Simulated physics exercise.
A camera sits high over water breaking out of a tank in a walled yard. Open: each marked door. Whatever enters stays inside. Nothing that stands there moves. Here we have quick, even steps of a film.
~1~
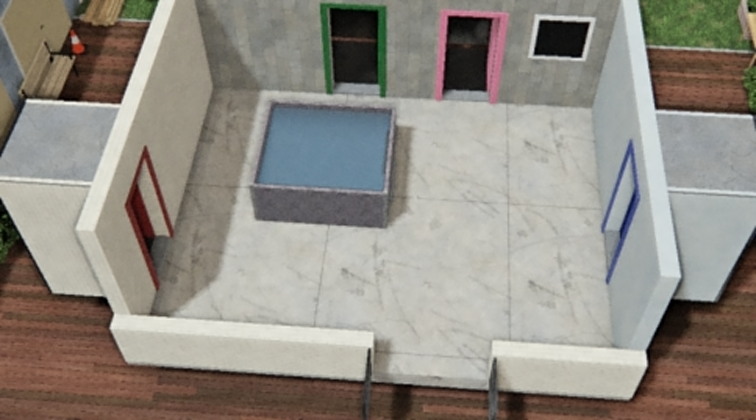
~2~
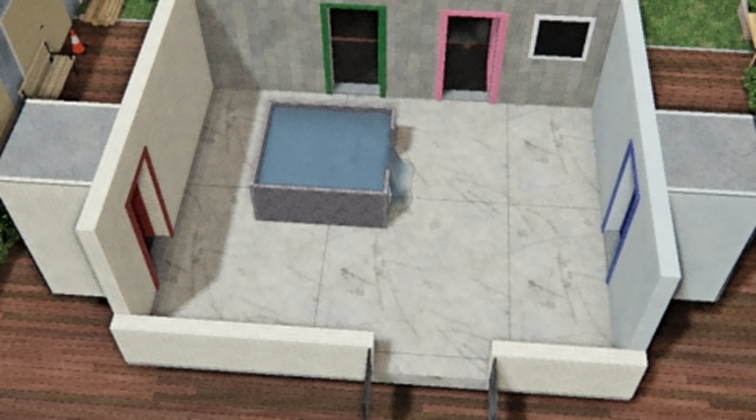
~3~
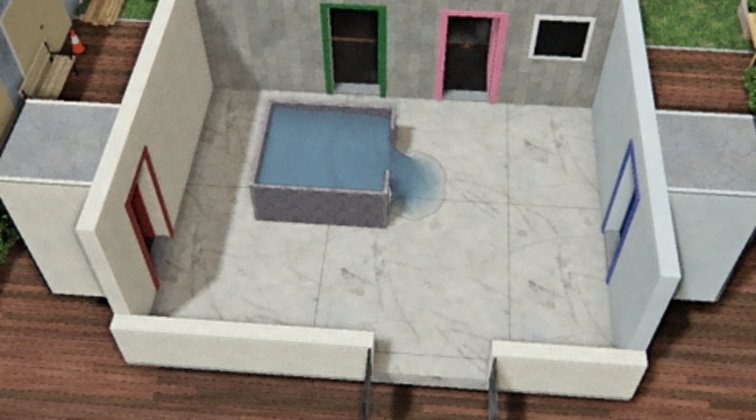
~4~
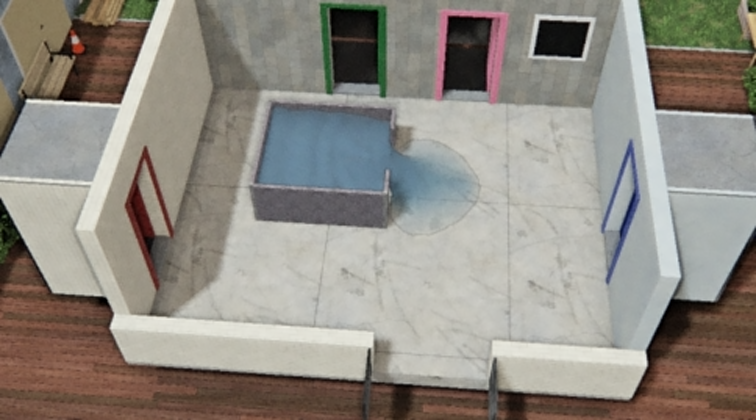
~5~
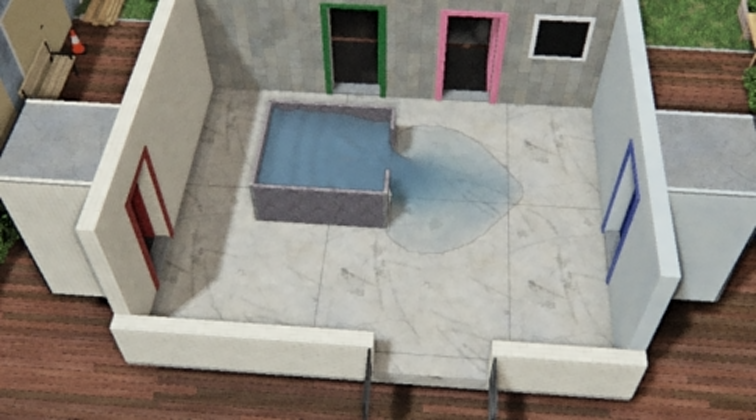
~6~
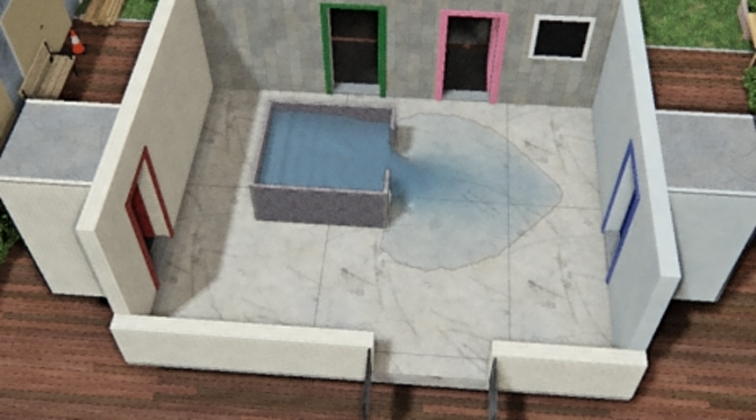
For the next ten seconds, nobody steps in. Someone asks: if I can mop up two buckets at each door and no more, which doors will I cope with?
The pink door: Too much for you; the green door: You will cope; the red door: You will cope; the blue door: Too much for you.
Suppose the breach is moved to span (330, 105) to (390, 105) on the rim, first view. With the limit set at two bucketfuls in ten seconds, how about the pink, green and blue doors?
The pink door tops the limit; the green door tops the limit; the blue door falls short.
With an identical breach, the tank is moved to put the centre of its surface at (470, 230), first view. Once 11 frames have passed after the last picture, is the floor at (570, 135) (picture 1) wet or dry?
Answer: Wet.
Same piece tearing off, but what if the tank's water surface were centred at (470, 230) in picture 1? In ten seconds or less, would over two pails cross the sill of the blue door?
Log: Blue door breaks the limit.
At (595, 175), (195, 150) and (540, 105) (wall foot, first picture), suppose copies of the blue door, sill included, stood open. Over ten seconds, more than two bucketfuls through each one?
Result, in listed order - beats the mark, misses the mark, beats the mark.
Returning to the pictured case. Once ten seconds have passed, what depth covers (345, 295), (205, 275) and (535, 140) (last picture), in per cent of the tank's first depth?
The three come to near 4, 12 and 8 per cent respectively.
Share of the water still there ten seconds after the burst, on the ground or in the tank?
Estimate: Close to 84 %.
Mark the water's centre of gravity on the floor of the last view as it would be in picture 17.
It is around (416, 188).
A moment on, water covers 40 % of the floor; the pink door wet at the sill, nothing in, the green door not reached, the red door not reached, the blue door under two buckets in.
Next, water covers 45 % of the floor; the pink door under two buckets in, the green door not reached, the red door not reached, the blue door over two buckets in.
Then, water covers 45 % of the floor; the pink door over two buckets in, the green door not reached, the red door not reached, the blue door far over two buckets in.
Later, water covers 80 % of the floor; the pink door far over two buckets in, the green door wet at the sill, nothing in, the red door not reached, the blue door far over two buckets in.
In the end, water covers 100 % of the floor; the pink door far over two buckets in, the green door wet at the sill, nothing in, the red door under two buckets in, the blue door far over two buckets in.
